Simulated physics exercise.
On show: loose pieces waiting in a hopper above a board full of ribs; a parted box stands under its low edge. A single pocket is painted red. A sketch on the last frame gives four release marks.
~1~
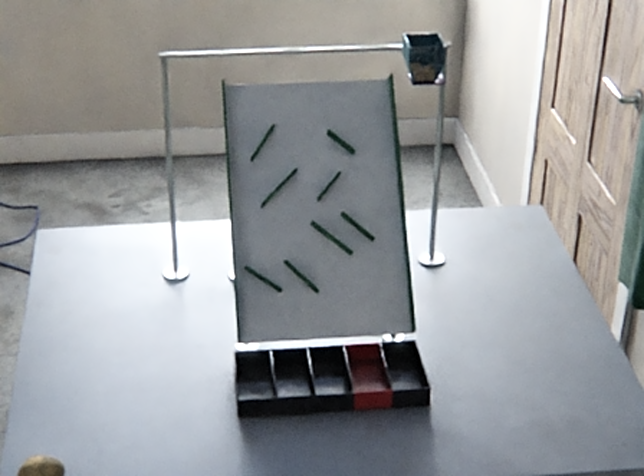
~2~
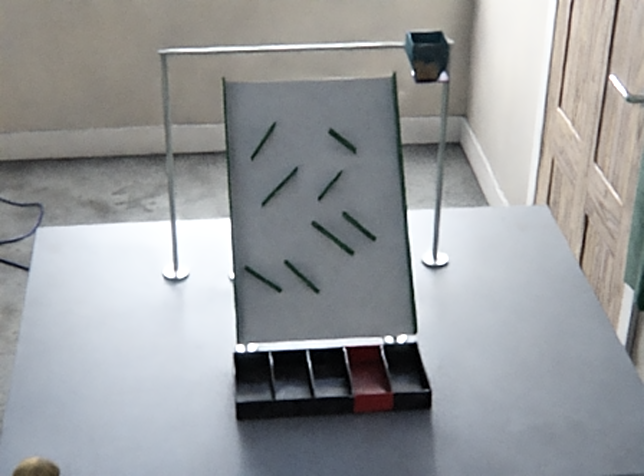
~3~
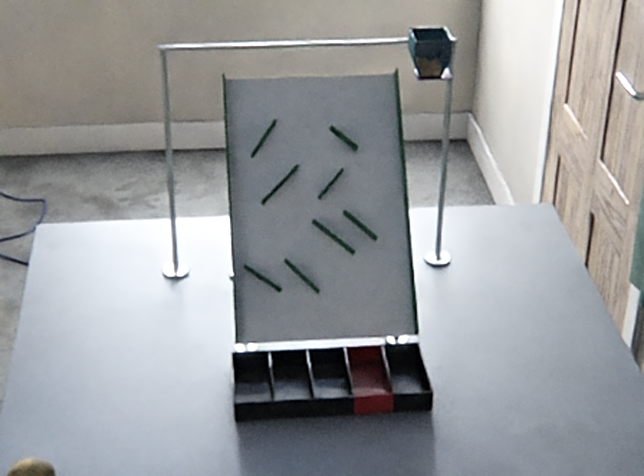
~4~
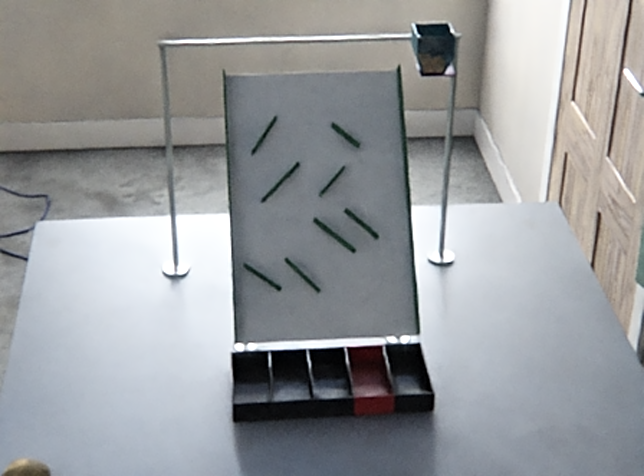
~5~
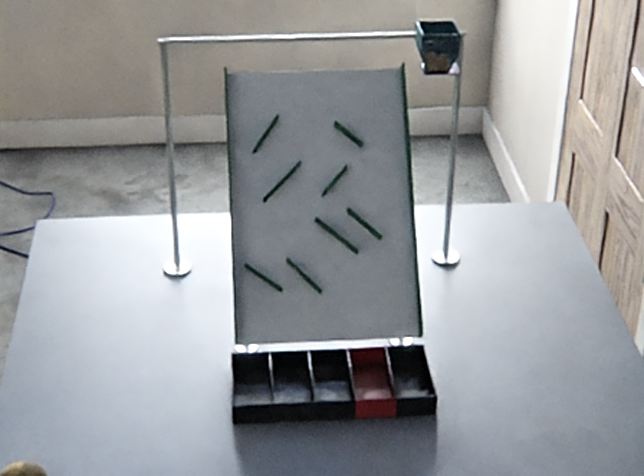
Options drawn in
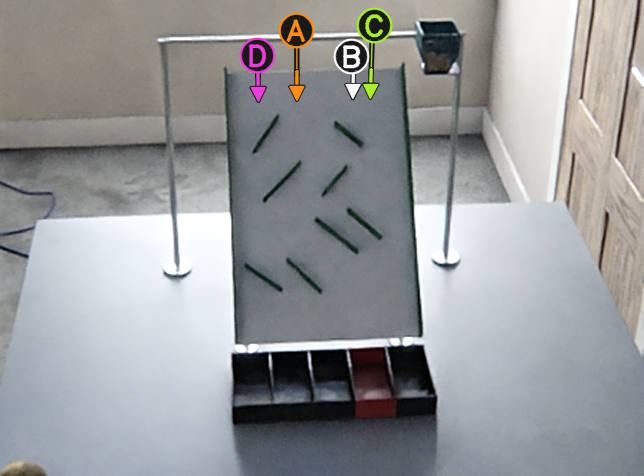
A tilted grey board with short green ribs stood on a table above a parted box with one red pocket, a small hopper overhead; only the view shifted slightly, and nothing else visibly moved.
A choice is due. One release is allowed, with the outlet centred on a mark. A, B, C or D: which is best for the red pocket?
A.
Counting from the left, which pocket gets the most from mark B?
The fifth.
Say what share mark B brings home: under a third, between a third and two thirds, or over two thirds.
Mark B gives under a third.
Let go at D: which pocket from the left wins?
The first from the left.
On the marked copy, mark A meets the board at (296, 95); mark B meets the board at (352, 93); mark C meets the board at (370, 93); mark D meets the board at (258, 96).
With A, close to a third in the red pocket, close to half in other pockets, a small share outside the box.
With B, only a few in the red pocket, close to two thirds in other pockets, close to a quarter outside the box.
With C, none at all in the red pocket, close to two thirds in other pockets, close to a quarter outside the box.
With D, only a few in the red pocket, all but a few in other pockets, a small share outside the box.
